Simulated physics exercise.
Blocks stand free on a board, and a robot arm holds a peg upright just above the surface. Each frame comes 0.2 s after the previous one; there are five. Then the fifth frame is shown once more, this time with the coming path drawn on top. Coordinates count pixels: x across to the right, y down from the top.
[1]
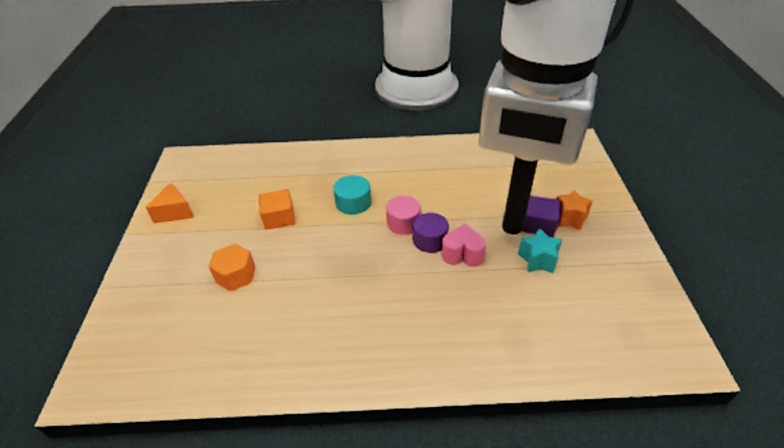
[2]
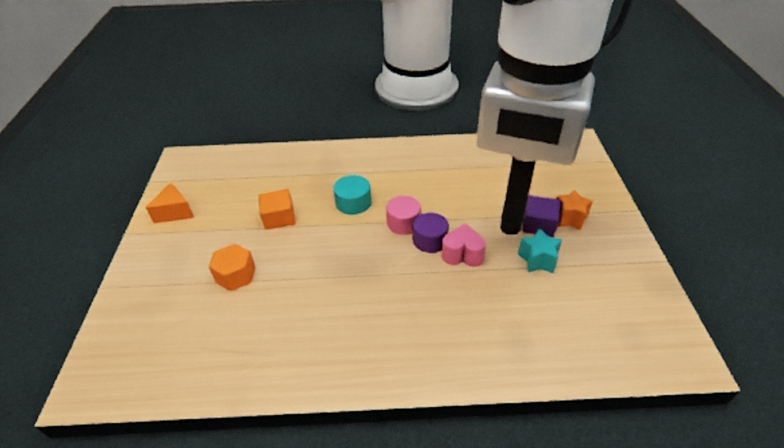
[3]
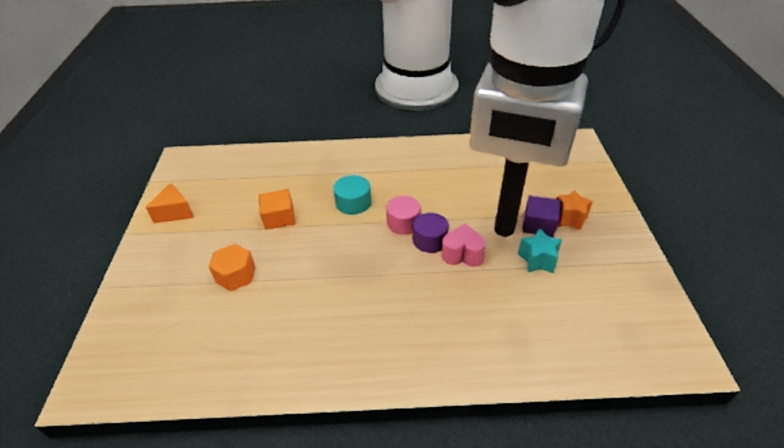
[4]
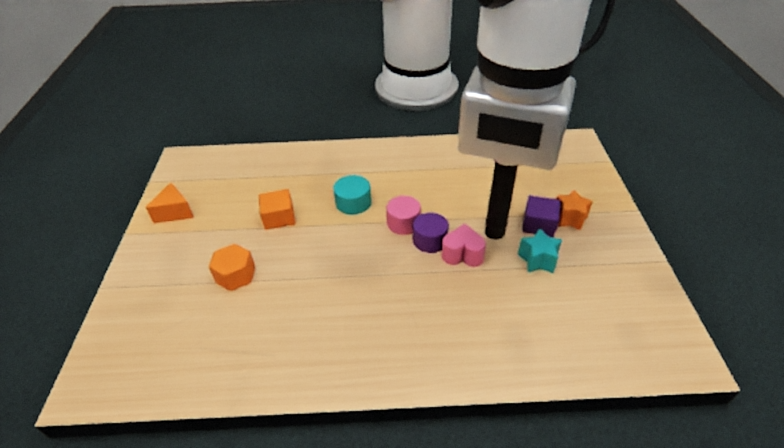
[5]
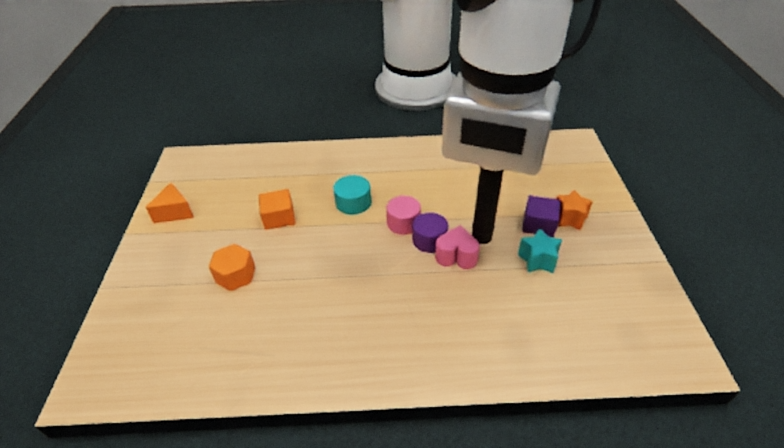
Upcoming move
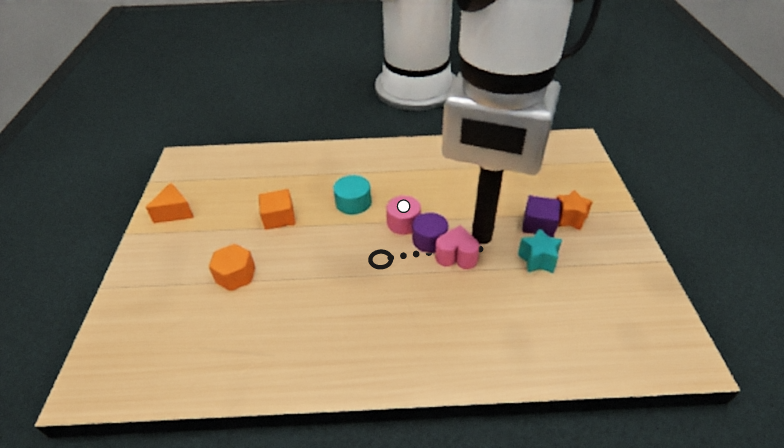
Robot arm moving its black peg left from beside a purple block and nudging a pink heart-shaped block slightly left.
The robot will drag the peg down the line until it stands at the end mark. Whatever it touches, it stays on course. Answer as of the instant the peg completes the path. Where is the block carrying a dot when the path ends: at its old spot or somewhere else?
Put simply, it goes somewhere else.
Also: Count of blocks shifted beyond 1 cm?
I'd put the number at three or more.
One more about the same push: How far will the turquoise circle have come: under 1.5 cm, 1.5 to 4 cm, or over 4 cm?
It moves only a bit, under 1.5 cm.
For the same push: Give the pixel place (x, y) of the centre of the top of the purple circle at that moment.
Its top middle is near (391, 220).
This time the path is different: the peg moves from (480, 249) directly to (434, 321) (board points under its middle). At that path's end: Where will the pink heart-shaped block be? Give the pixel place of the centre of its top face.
Its top centre is at about (437, 252).
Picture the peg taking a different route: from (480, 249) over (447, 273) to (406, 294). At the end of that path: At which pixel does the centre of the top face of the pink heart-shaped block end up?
It comes to (395, 258).
The line goes from (480, 249) by way of (430, 252) to (381, 259); the dot is on the pink circle.
What follows on the original path. One third of the way, peg (447, 240); pink circle (401, 204); purple circle (422, 224); pink heart-shaped block (435, 253).
Two thirds of the way, peg (413, 243); pink circle (393, 197); purple circle (399, 220); pink heart-shaped block (421, 258), turned 60° anticlockwise.
At the end, peg (380, 248); turquoise circle unmoved; pink circle (393, 196); purple circle (391, 220); pink heart-shaped block (420, 258), turned 65° anticlockwise; turquoise star-shaped block unmoved.
